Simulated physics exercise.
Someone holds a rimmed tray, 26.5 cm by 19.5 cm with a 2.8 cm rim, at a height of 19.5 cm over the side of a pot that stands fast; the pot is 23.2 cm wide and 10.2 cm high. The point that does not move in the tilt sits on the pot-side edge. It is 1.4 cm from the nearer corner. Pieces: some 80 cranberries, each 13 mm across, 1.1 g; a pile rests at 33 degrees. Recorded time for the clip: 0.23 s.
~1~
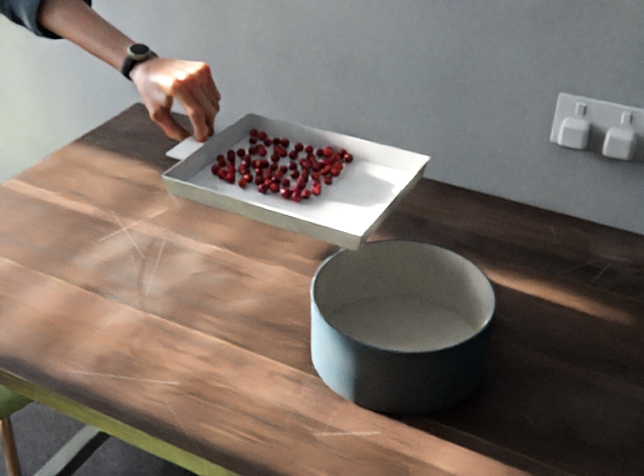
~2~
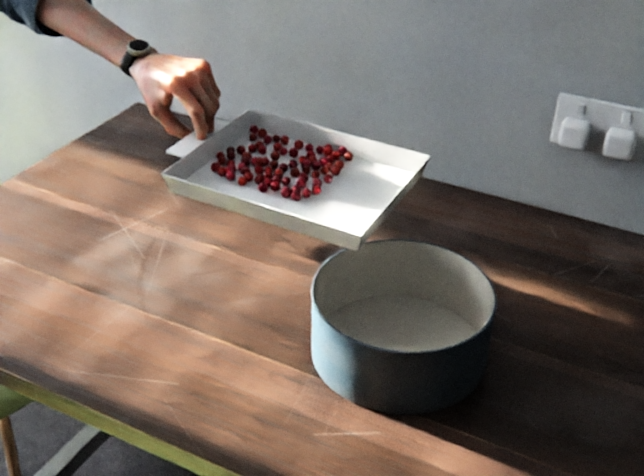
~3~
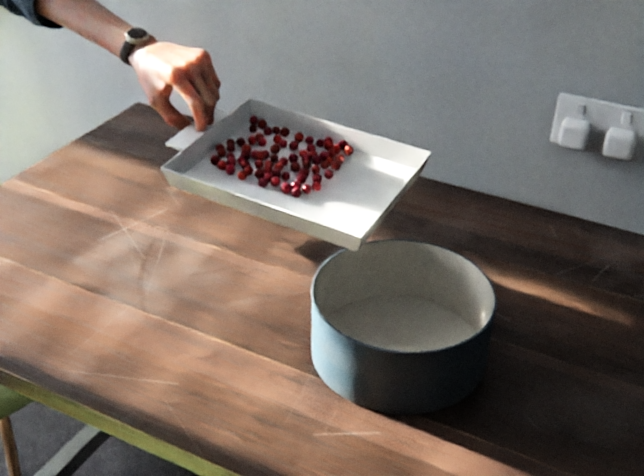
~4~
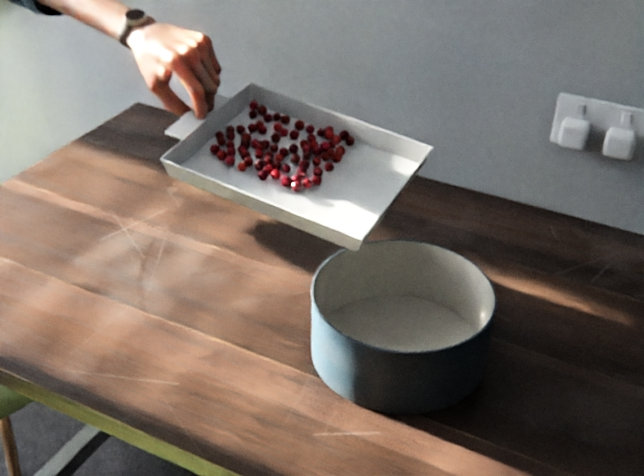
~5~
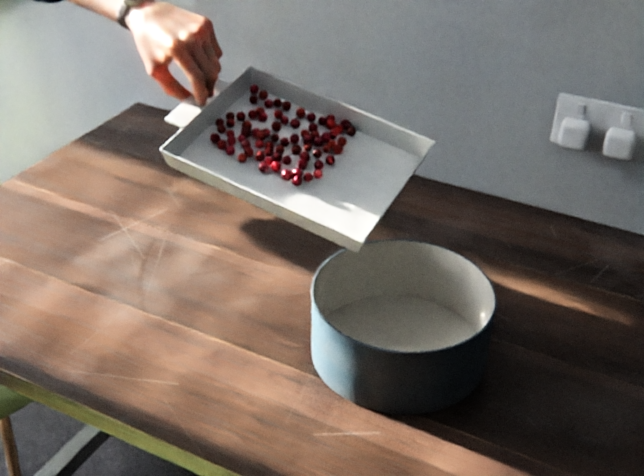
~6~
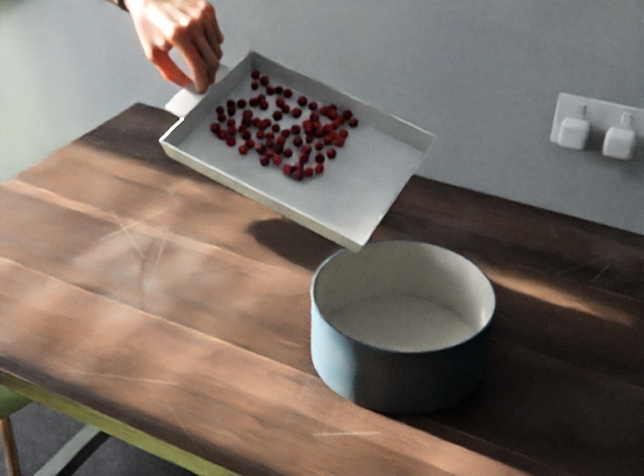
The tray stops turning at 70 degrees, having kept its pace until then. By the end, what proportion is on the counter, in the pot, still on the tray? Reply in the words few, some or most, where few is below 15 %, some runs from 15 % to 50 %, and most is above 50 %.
Shares - counter: Some; pot: Some; tray: Some.
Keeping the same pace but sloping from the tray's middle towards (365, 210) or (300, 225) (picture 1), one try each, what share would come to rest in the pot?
About 35 and 10 per cent.
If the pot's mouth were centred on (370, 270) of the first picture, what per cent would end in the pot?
I'd expect near 0 per cent.
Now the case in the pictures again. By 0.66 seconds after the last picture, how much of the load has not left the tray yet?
Roughly 50 percent of the load, I'd say.
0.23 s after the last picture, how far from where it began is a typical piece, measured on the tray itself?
It has moved some 6 cm from its start.
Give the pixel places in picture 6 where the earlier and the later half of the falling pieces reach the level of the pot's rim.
I'd mark about (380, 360) for the first half, then (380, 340) for the second.
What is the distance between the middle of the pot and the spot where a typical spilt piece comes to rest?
24 cm.
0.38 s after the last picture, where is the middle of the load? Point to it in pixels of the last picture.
I'd put it close to (341, 208).
Then, 0.23 s after the last picture, tilt 45 degrees; the tray holds 100 %, the pot 0 %.
Then, 0.38 s after the last picture, tilt 62 degrees; the tray holds 100 %, the pot 0 %.
Then, 0.66 s after the last picture, tilt 70 degrees; the tray holds 50 %, the pot 10 %.
In the end, counter 35 %, pot 25 %, tray 40 %.
